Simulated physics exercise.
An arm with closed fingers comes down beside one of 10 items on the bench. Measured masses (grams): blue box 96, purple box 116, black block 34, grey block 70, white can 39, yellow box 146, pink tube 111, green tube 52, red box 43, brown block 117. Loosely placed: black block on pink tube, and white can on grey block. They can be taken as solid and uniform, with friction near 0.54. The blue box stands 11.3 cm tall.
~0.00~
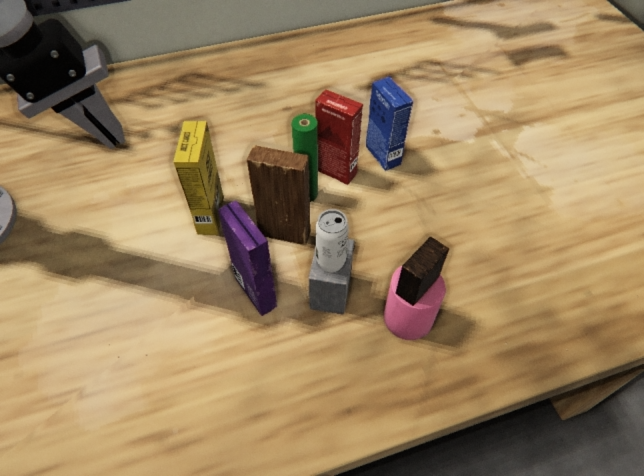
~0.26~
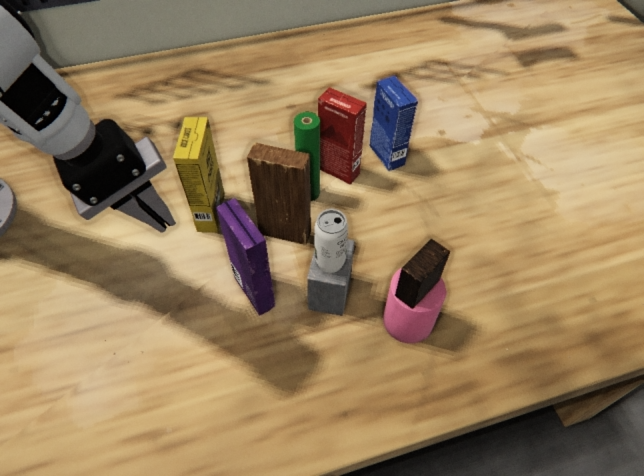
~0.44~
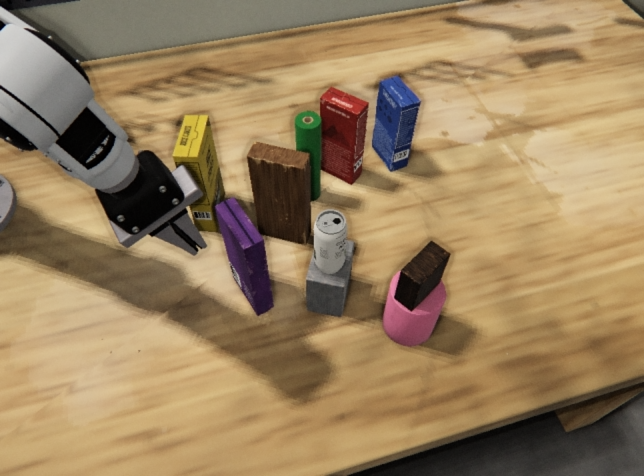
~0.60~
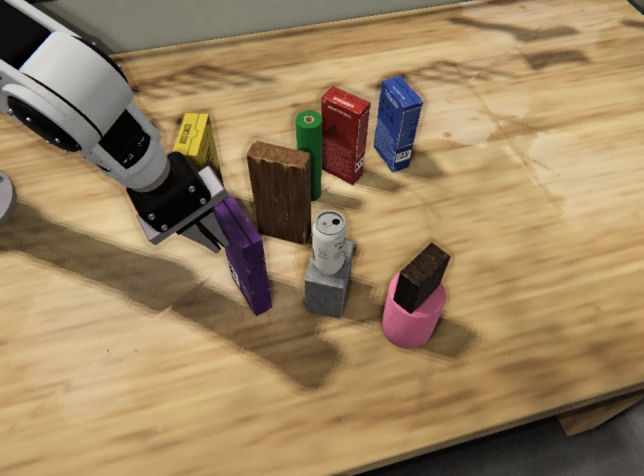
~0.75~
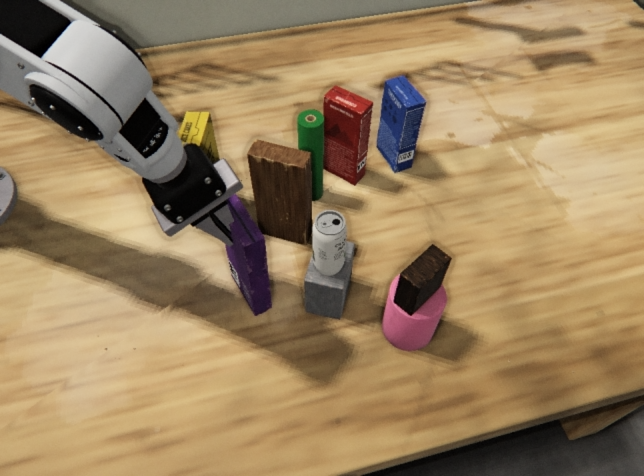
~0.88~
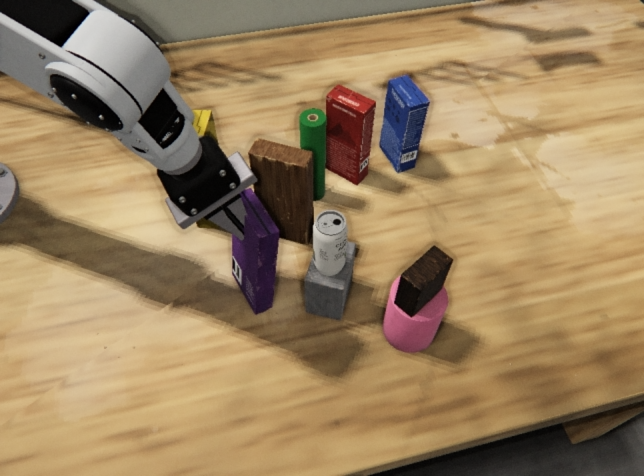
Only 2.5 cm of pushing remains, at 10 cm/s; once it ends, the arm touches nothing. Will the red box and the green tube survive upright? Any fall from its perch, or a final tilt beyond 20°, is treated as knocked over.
Red box: Tipped over; green tube: Tipped over.
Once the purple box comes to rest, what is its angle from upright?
About 90°.
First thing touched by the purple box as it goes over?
It is the brown block.
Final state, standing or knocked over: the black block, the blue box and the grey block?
The black block stays on its base, the blue box falls and the grey block stays on its base.
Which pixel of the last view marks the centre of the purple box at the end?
Close to (296, 226).
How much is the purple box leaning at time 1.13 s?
At that moment it is near 30° away from upright.
After 1.13 s, brown block and purple box touch at 1.12 s; leaning purple box 32°.
After 1.43 s, grey block and purple box touch at 1.16 s; green tube and brown block touch at 1.29 s; leaning purple box 86°, brown block 32°, green tube 15°.
After 1.88 s, blue box and red box touch at 1.54 s; leaning brown block 90°, purple box 90°, green tube 90°.
At rest, past 20° or fallen, purple box, brown block, green tube, red box and blue box. Standing, yellow box, grey block, pink tube, white can and black block.
